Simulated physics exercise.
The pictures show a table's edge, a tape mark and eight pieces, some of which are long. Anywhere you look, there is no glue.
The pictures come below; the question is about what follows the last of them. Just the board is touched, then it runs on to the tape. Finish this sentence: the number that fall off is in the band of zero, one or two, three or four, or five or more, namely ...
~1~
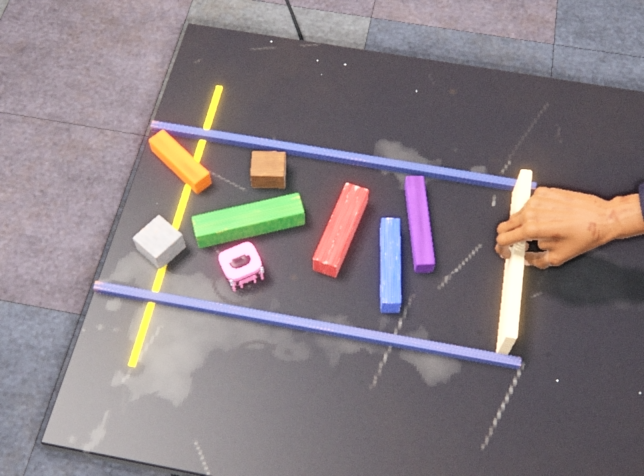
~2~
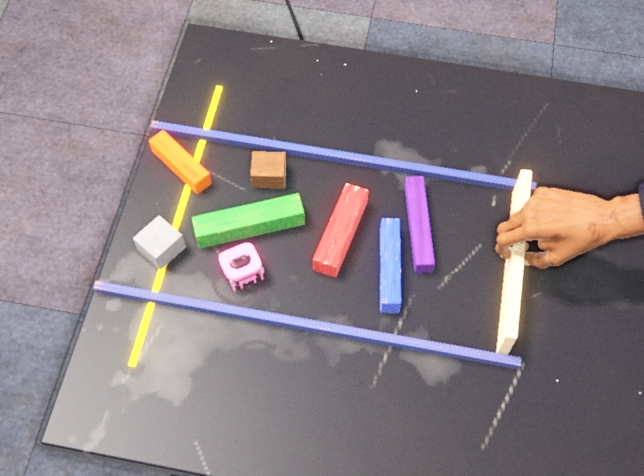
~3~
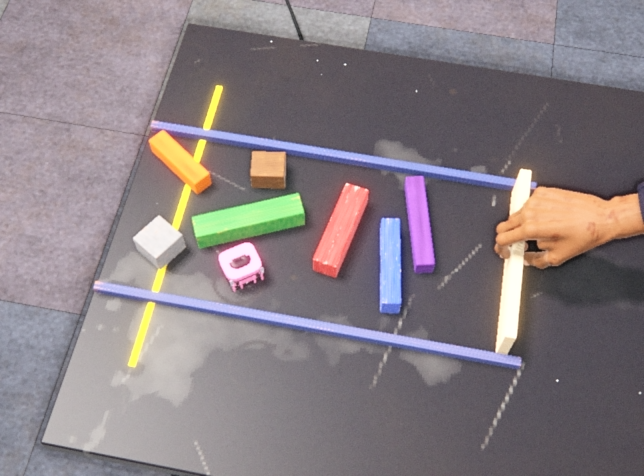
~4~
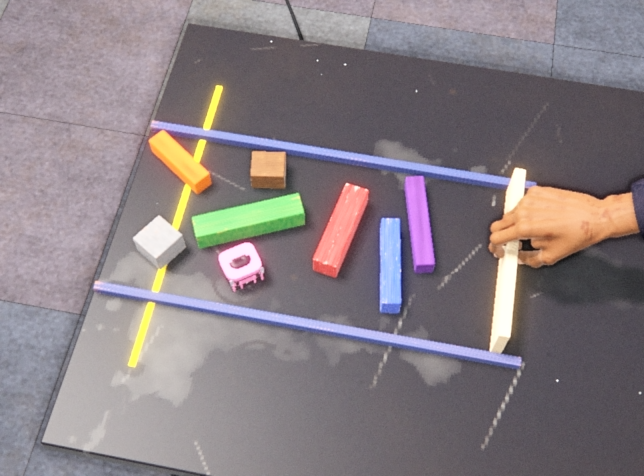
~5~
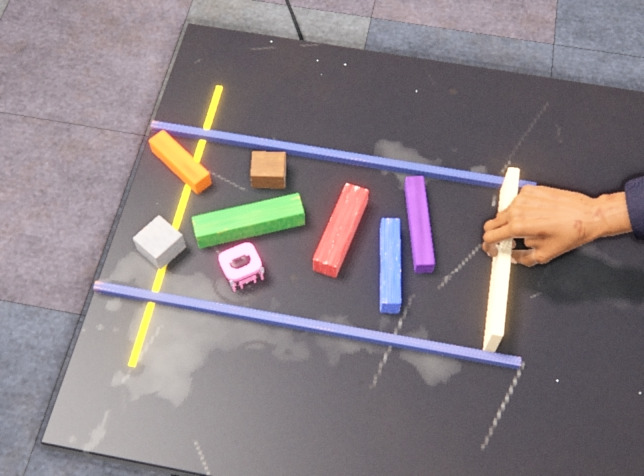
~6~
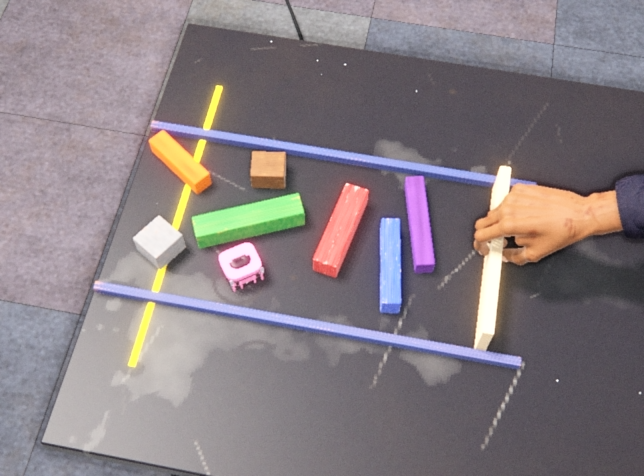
Namely three or four.
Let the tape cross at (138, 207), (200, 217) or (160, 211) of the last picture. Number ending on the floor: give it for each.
Per try in turn: 7, 2, 5.
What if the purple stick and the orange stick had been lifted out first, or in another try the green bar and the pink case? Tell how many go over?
Fallen: 1 in the first try, 2 in the other.
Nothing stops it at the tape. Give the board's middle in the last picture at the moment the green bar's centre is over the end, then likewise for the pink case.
Middle approx. at (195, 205), then approx. at (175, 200).
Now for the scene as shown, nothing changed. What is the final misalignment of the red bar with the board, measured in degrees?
Near 5 degrees.
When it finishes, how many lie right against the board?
Number in contact with it: 1.
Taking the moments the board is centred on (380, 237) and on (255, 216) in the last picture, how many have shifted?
Tally: First 3; then 8.
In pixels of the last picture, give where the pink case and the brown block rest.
Approximately (108, 256) for one, approximately (167, 143) for the other.
Early on, none off yet; orange stick at rest near (180, 162); grey block at rest near (160, 243); green bar moving near (242, 220).
Finally, the number that fall off is three or four; lost, green bar, grey block and orange stick.
